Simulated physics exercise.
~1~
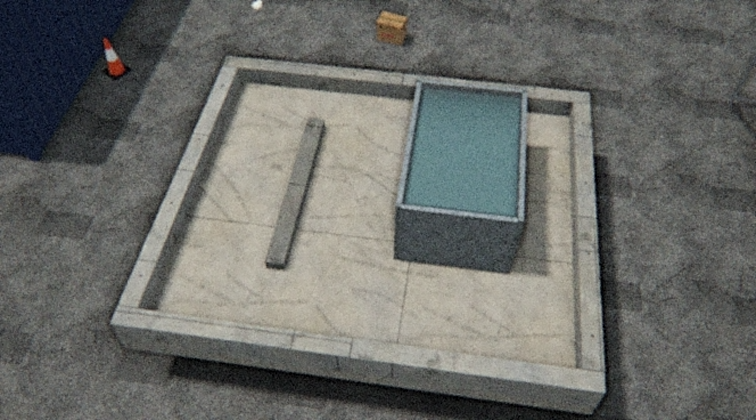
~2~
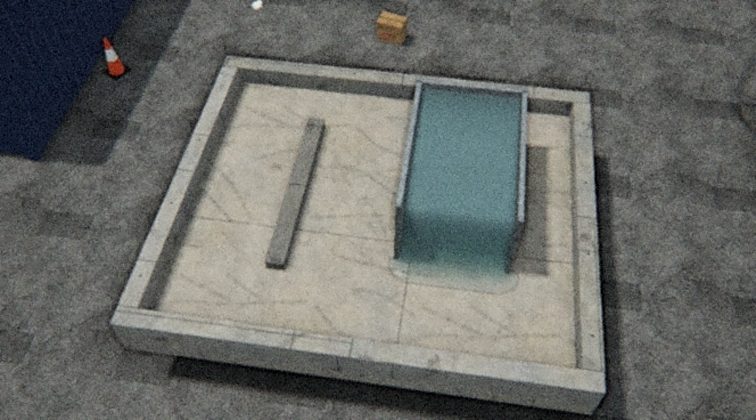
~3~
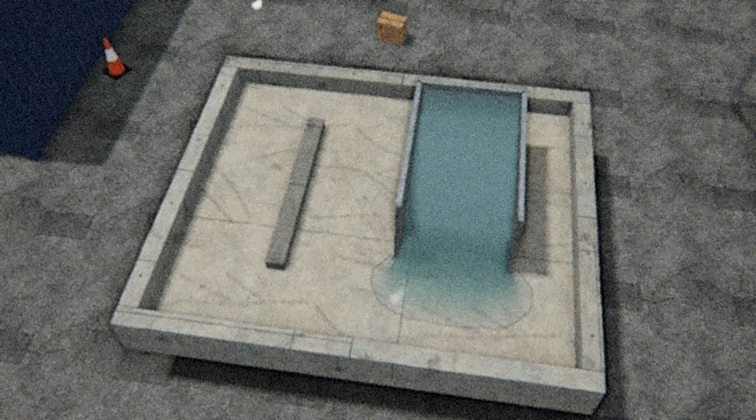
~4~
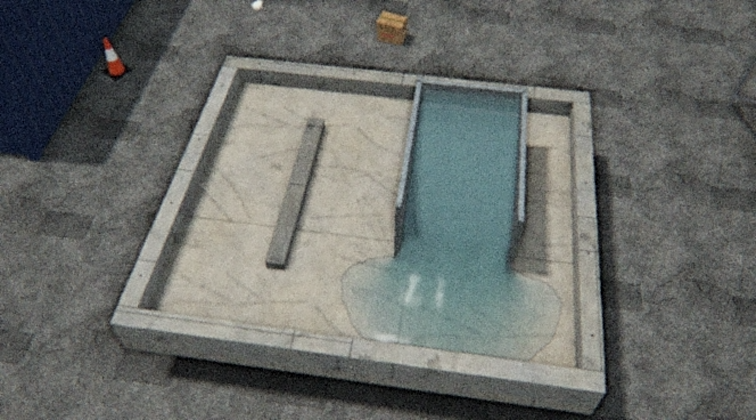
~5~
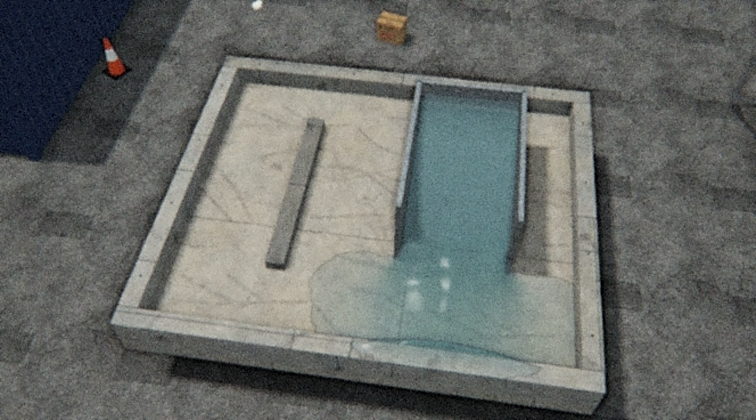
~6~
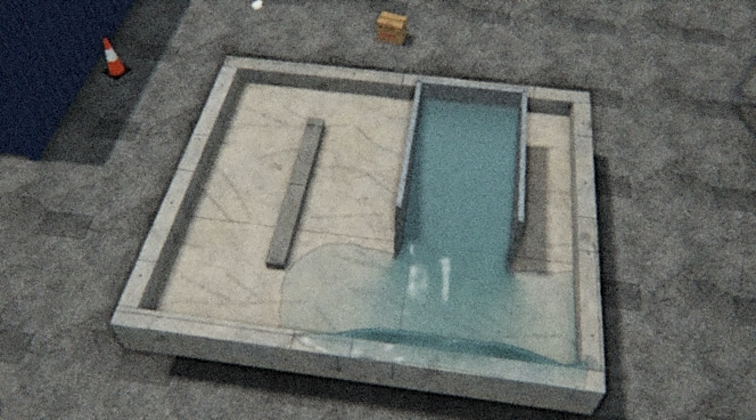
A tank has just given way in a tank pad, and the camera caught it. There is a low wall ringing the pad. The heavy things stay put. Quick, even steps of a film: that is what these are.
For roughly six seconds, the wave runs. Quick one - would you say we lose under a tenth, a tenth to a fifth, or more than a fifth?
The loss goes past a fifth.
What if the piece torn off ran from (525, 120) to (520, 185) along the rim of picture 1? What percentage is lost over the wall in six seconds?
Some 22 per cent.
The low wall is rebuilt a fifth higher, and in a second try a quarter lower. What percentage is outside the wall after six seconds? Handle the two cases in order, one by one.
The first case gives roughly 16 in a hundred and the second roughly 36 in a hundred.
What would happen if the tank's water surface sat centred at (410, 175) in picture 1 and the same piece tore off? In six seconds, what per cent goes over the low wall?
By my count it comes to roughly 26 percent.
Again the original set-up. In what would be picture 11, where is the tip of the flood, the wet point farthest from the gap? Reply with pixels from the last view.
Somewhere close to (146, 320).
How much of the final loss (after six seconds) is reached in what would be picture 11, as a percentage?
About 40 per cent.
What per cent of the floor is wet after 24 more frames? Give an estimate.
Estimated share: About 90 %.
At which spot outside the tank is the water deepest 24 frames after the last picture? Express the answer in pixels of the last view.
Somewhere around (561, 118).
A moment on, water covers 25 % of the floor; the low wall has let 2 % over.
Next, water covers 30 % of the floor; the low wall has let 9 % over.
Then, water covers 50 % of the floor; the low wall has let 22 % over.
Later, water covers 75 % of the floor; the low wall has let 24 % over.
In the end, water covers 80 % of the floor; the low wall has let 24 % over.
